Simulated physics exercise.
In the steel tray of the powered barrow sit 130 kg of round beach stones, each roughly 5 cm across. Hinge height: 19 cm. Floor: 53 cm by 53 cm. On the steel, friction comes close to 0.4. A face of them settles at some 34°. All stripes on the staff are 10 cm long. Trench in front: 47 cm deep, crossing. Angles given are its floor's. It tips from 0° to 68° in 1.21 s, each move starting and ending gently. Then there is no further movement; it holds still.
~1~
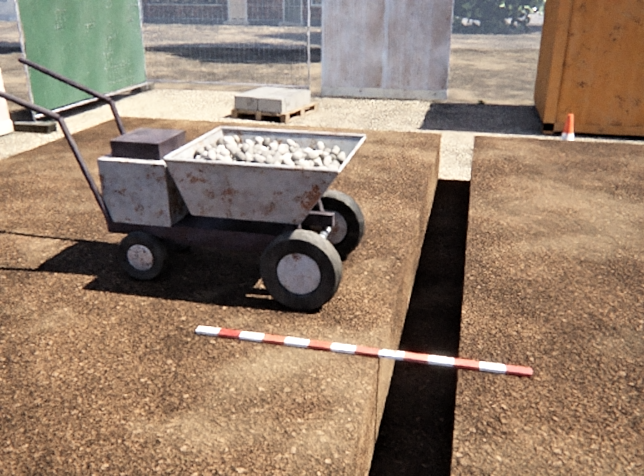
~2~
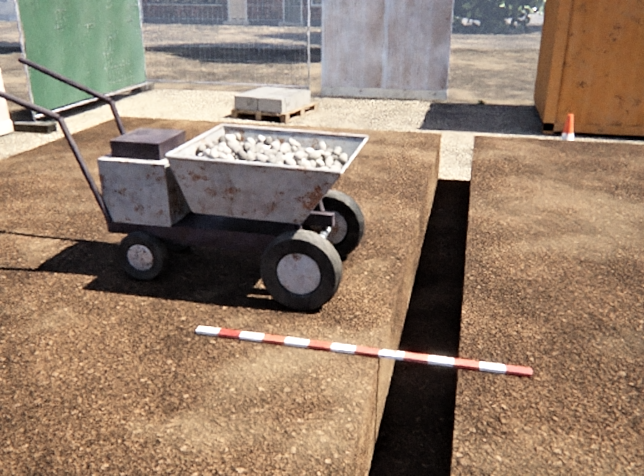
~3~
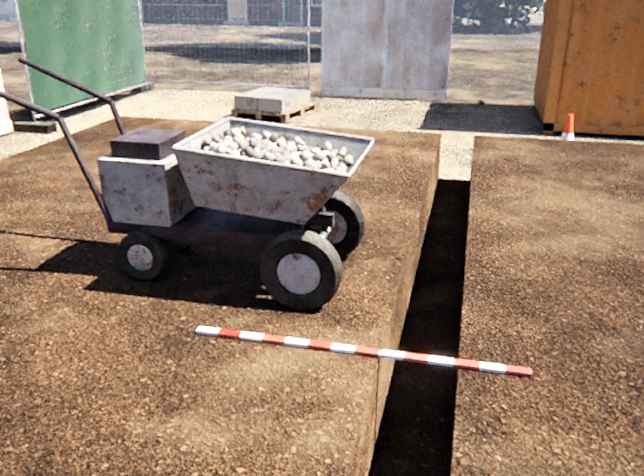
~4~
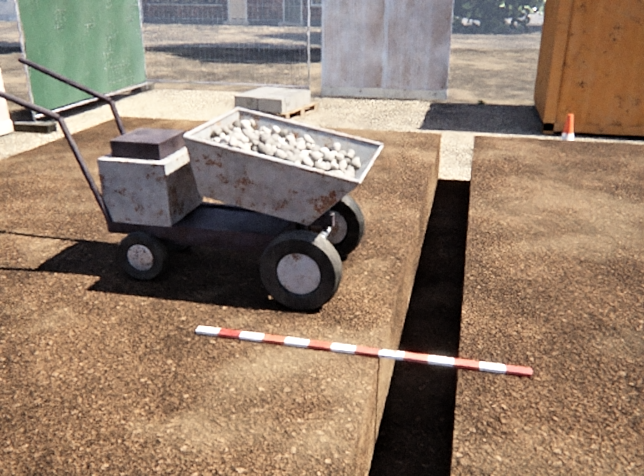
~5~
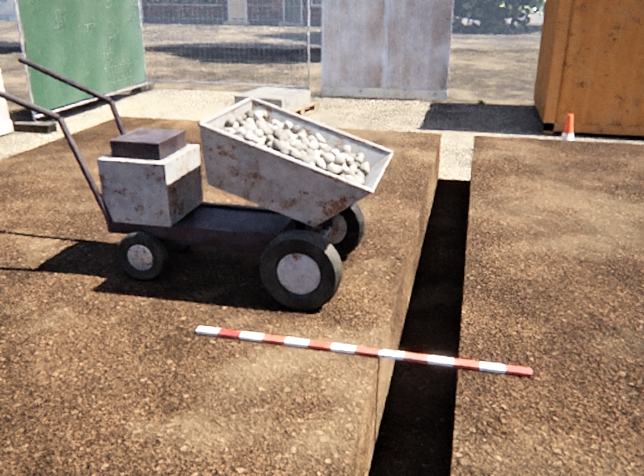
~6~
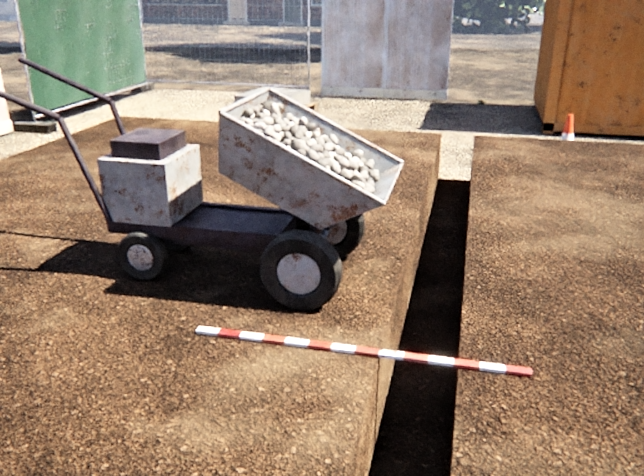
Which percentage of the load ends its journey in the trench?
Roughly 62 per cent.
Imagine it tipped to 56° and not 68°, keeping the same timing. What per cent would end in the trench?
I'd guess some 45 in a hundred.
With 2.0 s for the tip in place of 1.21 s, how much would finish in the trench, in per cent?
With that change, it comes to around 75 per cent.
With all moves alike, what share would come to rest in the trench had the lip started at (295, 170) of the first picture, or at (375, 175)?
Some 100 and some 30 per cent, in that order.
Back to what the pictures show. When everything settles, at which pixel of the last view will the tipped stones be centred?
The stones end up centred near (447, 353).
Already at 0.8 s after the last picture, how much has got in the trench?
Some 25 per cent of the load by that point.
Then, 0.4 s after the last picture the floor is at 58°, 100 % in the tray; the foremost stones are at (426, 227).
Then, 0.8 s after the last picture the floor is at 68°, 54 % in the tray, 24 % in the trench, 22 % past the trench; the foremost stones are at (530, 314).
Then, 1.1 s after the last picture the floor is at 68°, 25 % in the tray, 38 % in the trench, 38 % past the trench; the foremost stones are at (633, 315).
Then, 3.1 s after the last picture the floor is at 68°, 0 % in the tray, 62 % in the trench, 38 % past the trench; the foremost stones are past the picture's edge.
